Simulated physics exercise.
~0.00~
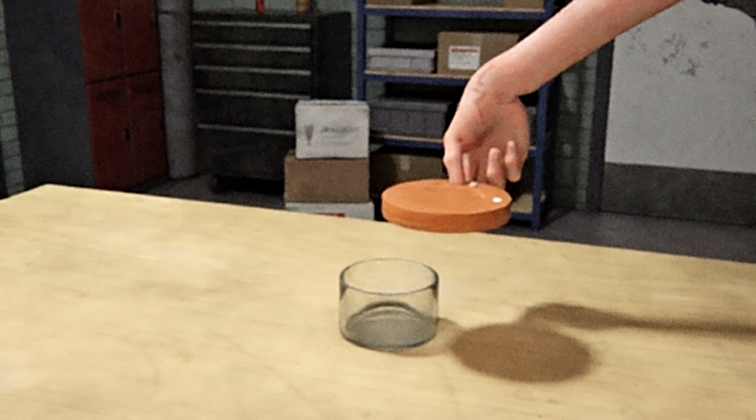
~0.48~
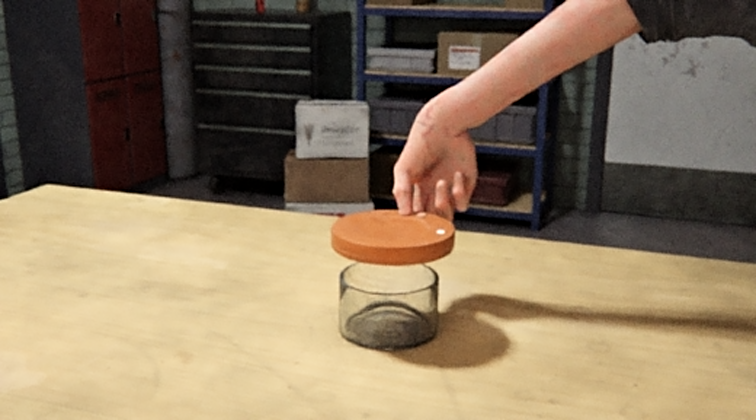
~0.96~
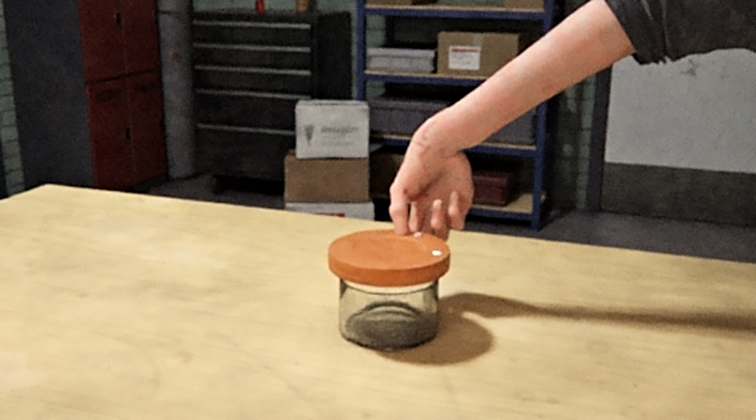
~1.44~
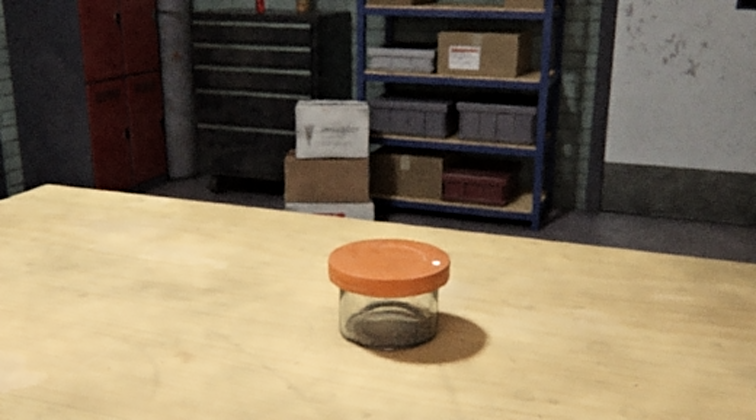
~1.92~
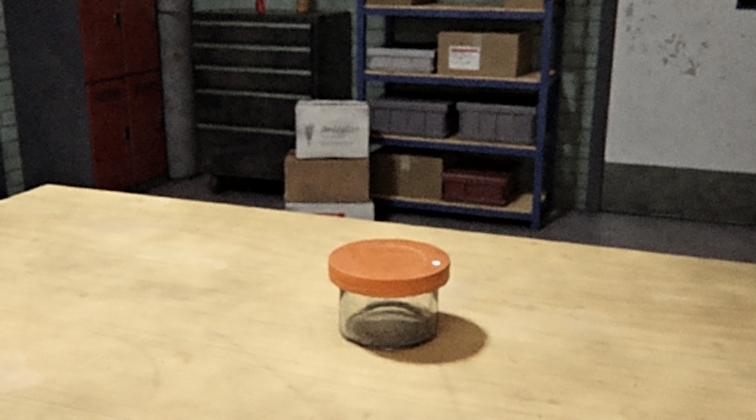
To begin with, a hand holds a round orange lid above and to the right of a small, clear glass container on a pale wooden table, with shelves and stacked boxes behind. The hand carries the lid left and down until it hovers just over the open glass. It then lowers the lid onto the rim, fingers still at its back edge. The hand lets go and withdraws out of view, leaving the lid in place. At the end, the orange lid sits still on the glass, covering its opening.
